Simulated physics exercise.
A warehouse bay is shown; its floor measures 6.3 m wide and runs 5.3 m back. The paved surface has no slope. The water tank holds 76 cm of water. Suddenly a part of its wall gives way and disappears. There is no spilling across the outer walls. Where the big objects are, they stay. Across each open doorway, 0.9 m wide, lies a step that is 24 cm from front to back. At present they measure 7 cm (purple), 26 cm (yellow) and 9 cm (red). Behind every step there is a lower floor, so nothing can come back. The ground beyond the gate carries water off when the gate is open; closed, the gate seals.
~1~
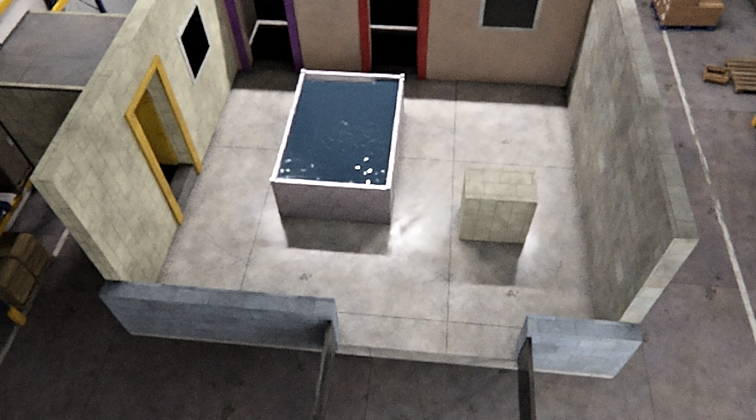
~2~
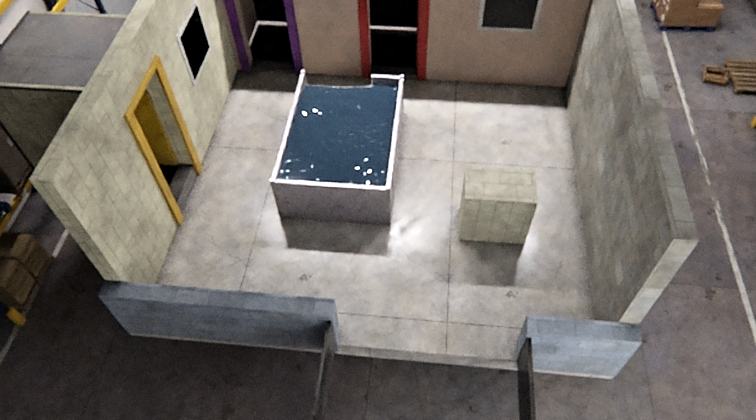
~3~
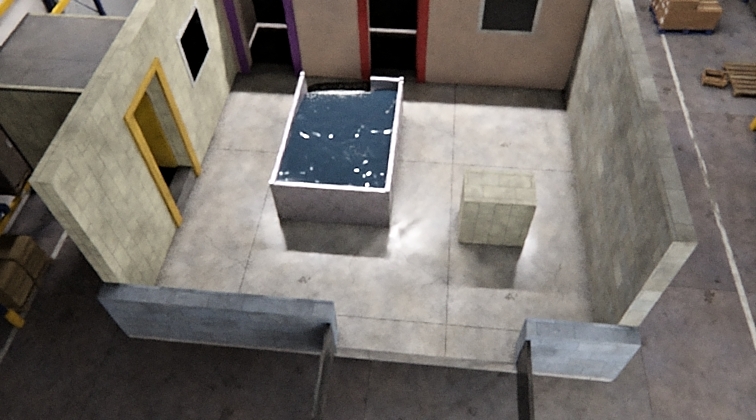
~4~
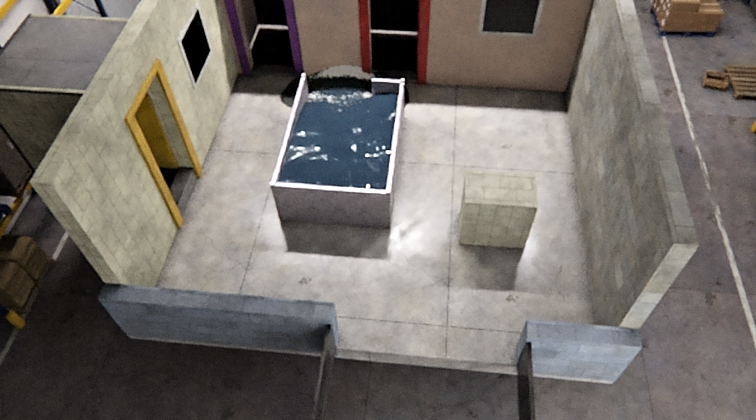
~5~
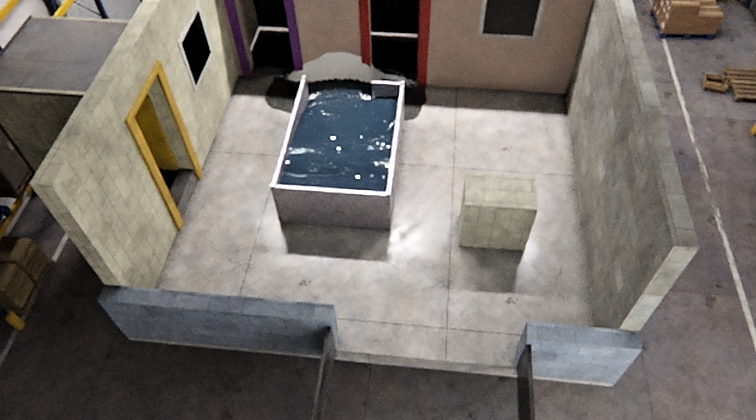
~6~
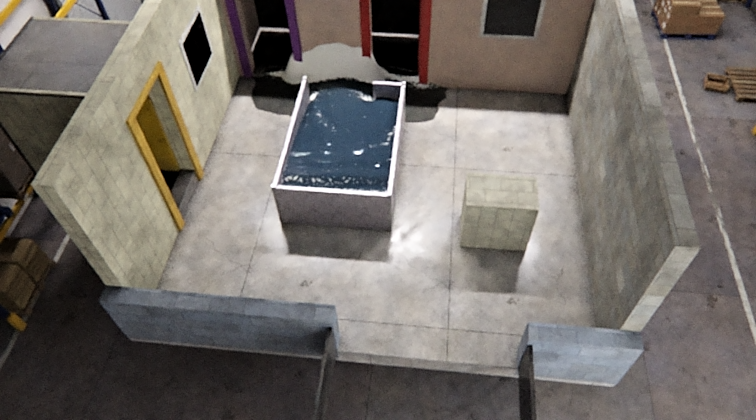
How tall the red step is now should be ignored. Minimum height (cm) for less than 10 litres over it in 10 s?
Around 38 cm.
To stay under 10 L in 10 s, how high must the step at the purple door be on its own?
Purple door, minimum about 32 cm.
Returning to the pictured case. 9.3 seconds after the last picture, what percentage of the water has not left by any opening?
About 72 %.
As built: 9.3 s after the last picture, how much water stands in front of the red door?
You'd measure close to 6.5 cm there.
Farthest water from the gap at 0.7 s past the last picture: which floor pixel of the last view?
Lab note: Front tip approx. at (528, 94).
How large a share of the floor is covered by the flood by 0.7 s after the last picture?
Wet share: Around 15 %.
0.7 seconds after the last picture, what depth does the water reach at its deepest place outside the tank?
Up to some 57 centimetres, I'd say.
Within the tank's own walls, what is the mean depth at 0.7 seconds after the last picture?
The average depth is some 49 cm.
Then, 0.7 s after the last picture water covers 15 % of the floor, deepest (57 cm) near (348, 84); 26 cm at the red door, 88 litres in over its 9 cm step.
Then, 2.3 s after the last picture water covers 55 % of the floor, deepest (34 cm) near (248, 79); 19 cm at the red door, 243 litres in over its 9 cm step.
Then, 9.3 s after the last picture water covers 100 % of the floor, deepest (12 cm) near (559, 342); 7 cm at the red door, 330 litres in over its 9 cm step.
At the red door as built, the water peaked near 26 cm, 0.7 s after the last picture.
Run again over the same 10 s with other heights there, 30 litres in over 32 cm, 2 litres over 43.5 cm. The limit of 10 litres is kept from about 38 cm up.
